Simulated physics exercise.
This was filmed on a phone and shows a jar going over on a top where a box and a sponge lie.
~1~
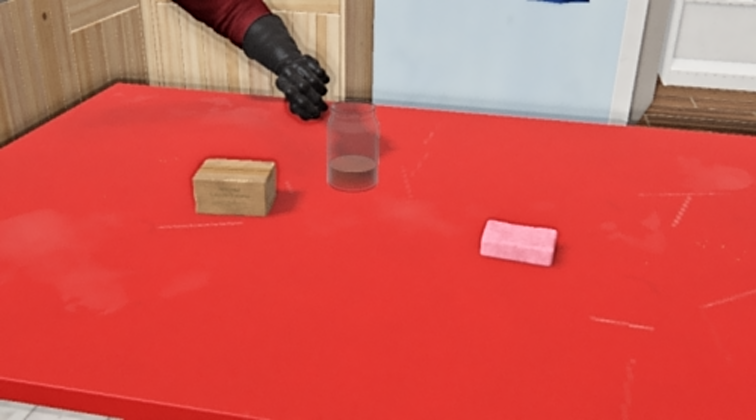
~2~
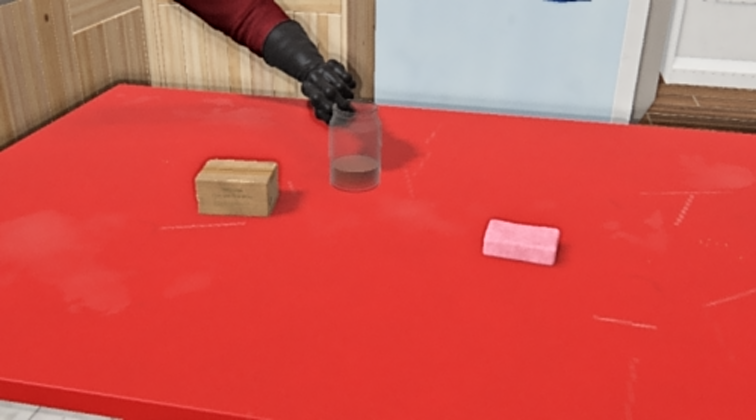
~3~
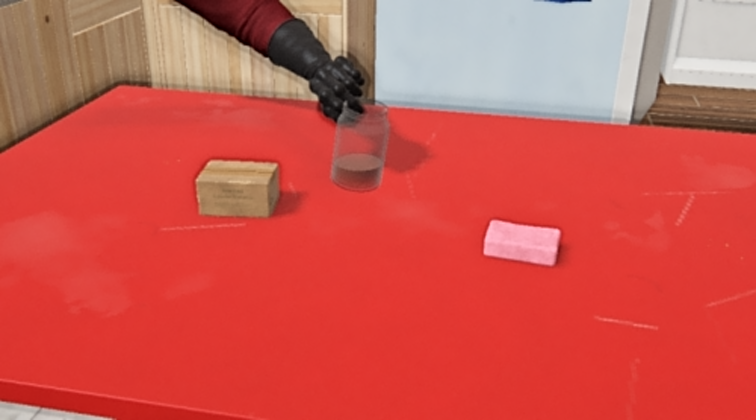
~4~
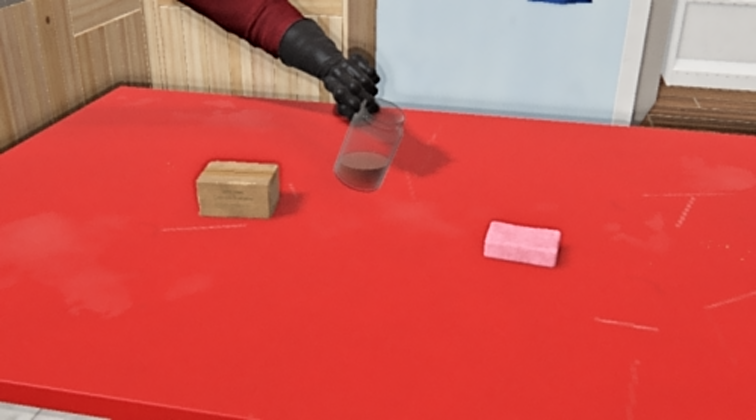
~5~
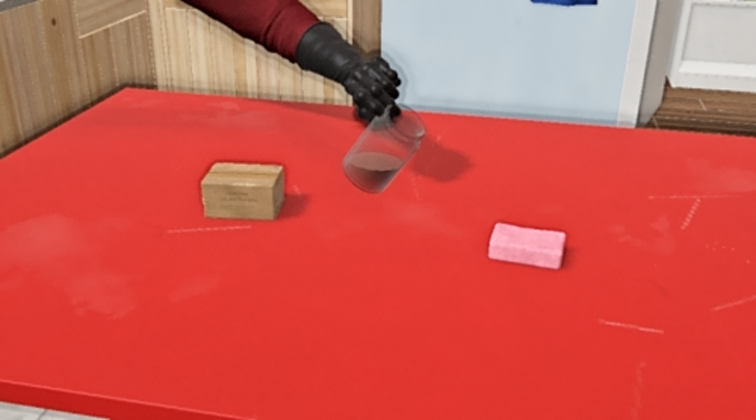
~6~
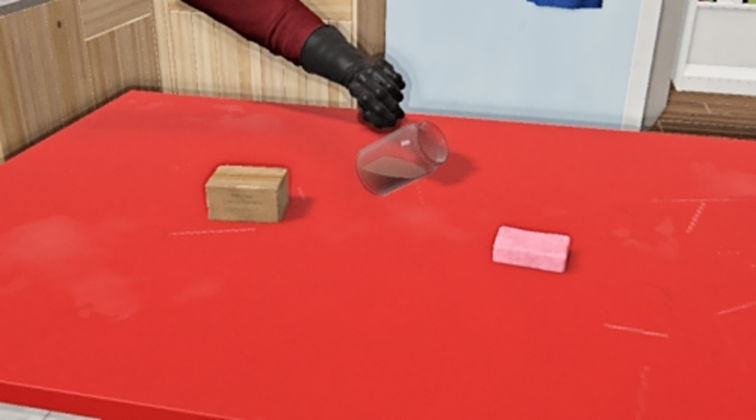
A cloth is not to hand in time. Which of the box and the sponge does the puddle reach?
The box stays clear of it I'd say; the sponge gets caught in it I'd say.
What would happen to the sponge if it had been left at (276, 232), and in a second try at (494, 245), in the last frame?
Try one: It stays clear. Try two: It gets hit.
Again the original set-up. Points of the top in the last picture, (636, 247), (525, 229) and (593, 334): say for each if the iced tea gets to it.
Taking them in order, I'd say covered, covered and safe.
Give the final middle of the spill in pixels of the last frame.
Around (614, 250).
Shortly, the puddle covers about as much as a saucer; the box is still dry; the sponge is soaking at its edge.
Then, the puddle covers about as much as a plate; the box is still dry; the sponge is soaking at its edge.
At the finish, the puddle covers about as much as a plate; the box is still dry; the sponge is soaking at its edge.
